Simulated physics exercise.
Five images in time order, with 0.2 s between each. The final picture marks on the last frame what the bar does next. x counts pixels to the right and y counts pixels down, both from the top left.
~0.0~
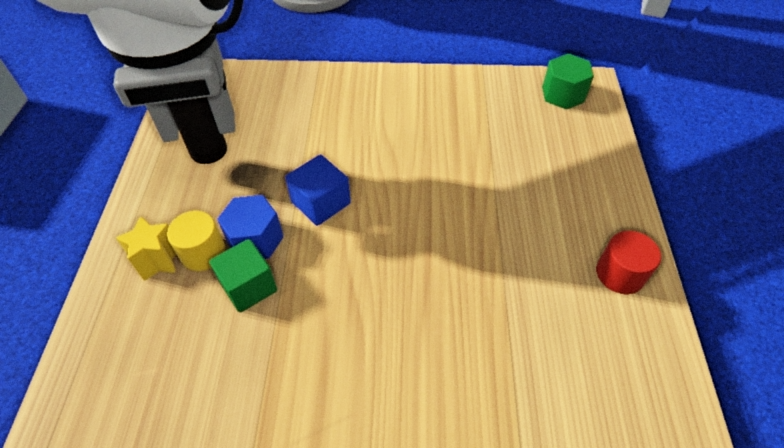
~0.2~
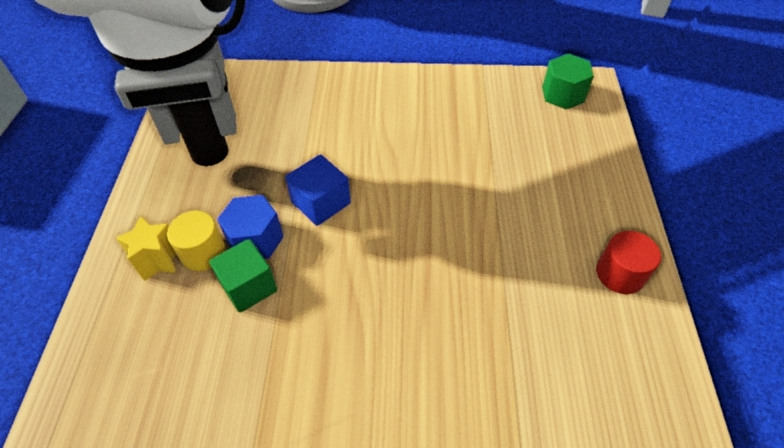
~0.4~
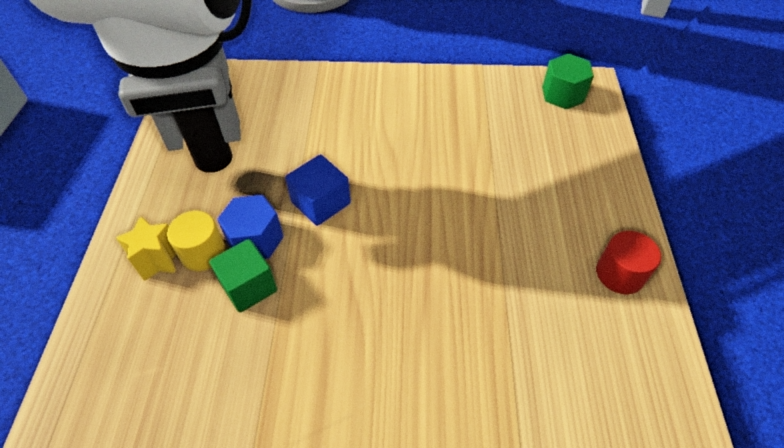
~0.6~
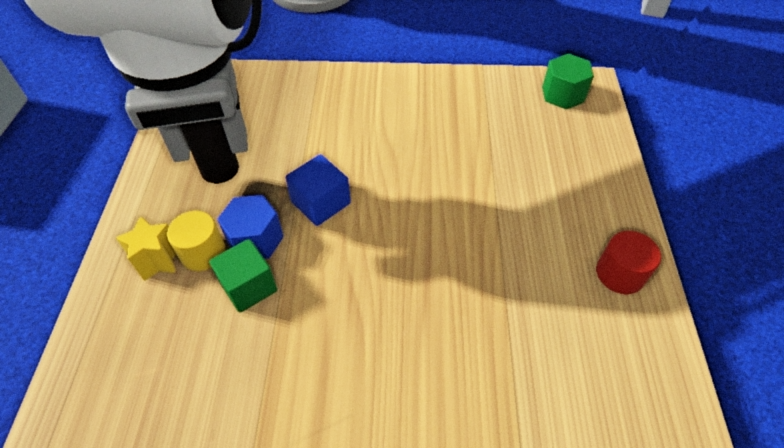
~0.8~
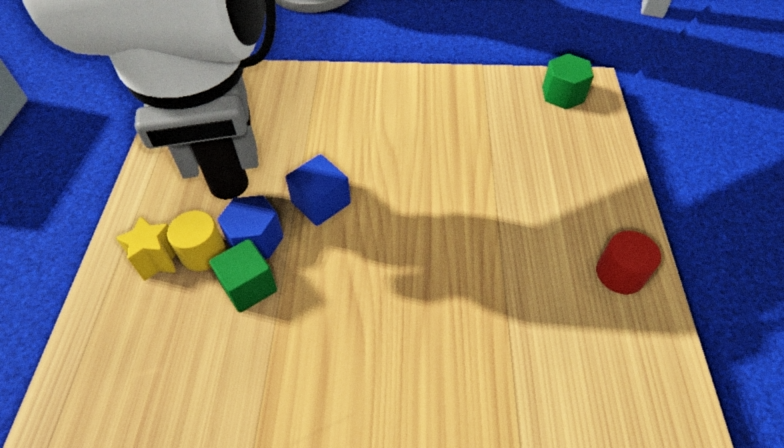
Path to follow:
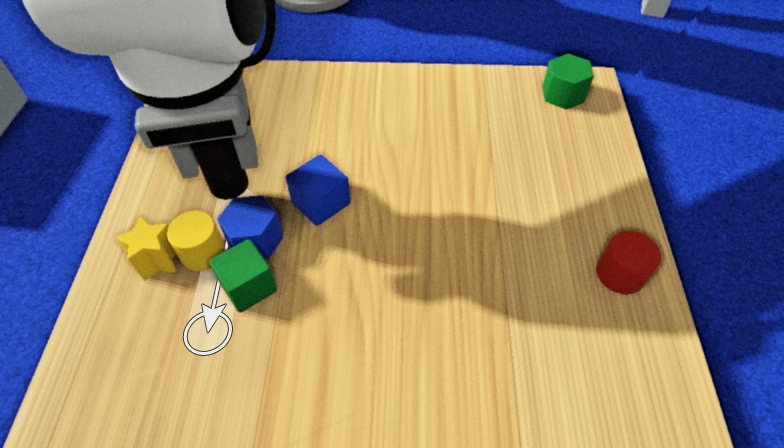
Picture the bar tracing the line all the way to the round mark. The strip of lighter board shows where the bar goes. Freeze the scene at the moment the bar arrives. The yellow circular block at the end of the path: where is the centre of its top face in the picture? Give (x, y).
Put as a pixel place, it's (152, 287).
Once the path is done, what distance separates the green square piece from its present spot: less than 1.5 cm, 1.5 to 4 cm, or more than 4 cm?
The block winds up 1.5 to 4 cm from where it is now.
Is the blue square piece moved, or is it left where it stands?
That block will keep its spot.
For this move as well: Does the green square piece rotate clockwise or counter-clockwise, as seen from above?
The block spins clockwise.
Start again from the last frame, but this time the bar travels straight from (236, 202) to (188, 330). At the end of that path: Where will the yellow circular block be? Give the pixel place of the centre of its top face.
I'd guess (124, 308).
Drawn move, from (236, 202) to (208, 332).
What follows on the original path. One third of the way, bar at (220, 225); yellow circular block at (180, 245); green square piece at (249, 277), turned 40° clockwise; blue hexagonal block at (257, 234), turned 50° anticlockwise.
Two thirds of the way, bar at (210, 270); yellow star at (136, 243), turned 35° clockwise; yellow circular block at (158, 276); green square piece at (252, 292), turned 40° clockwise; blue hexagonal block at (260, 244), turned 80° anticlockwise.
At the end, bar at (199, 319); yellow star at (136, 243), turned 35° clockwise; yellow circular block at (152, 287); green square piece at (252, 292), turned 40° clockwise; blue hexagonal block at (260, 244), turned 80° anticlockwise; blue square piece still.
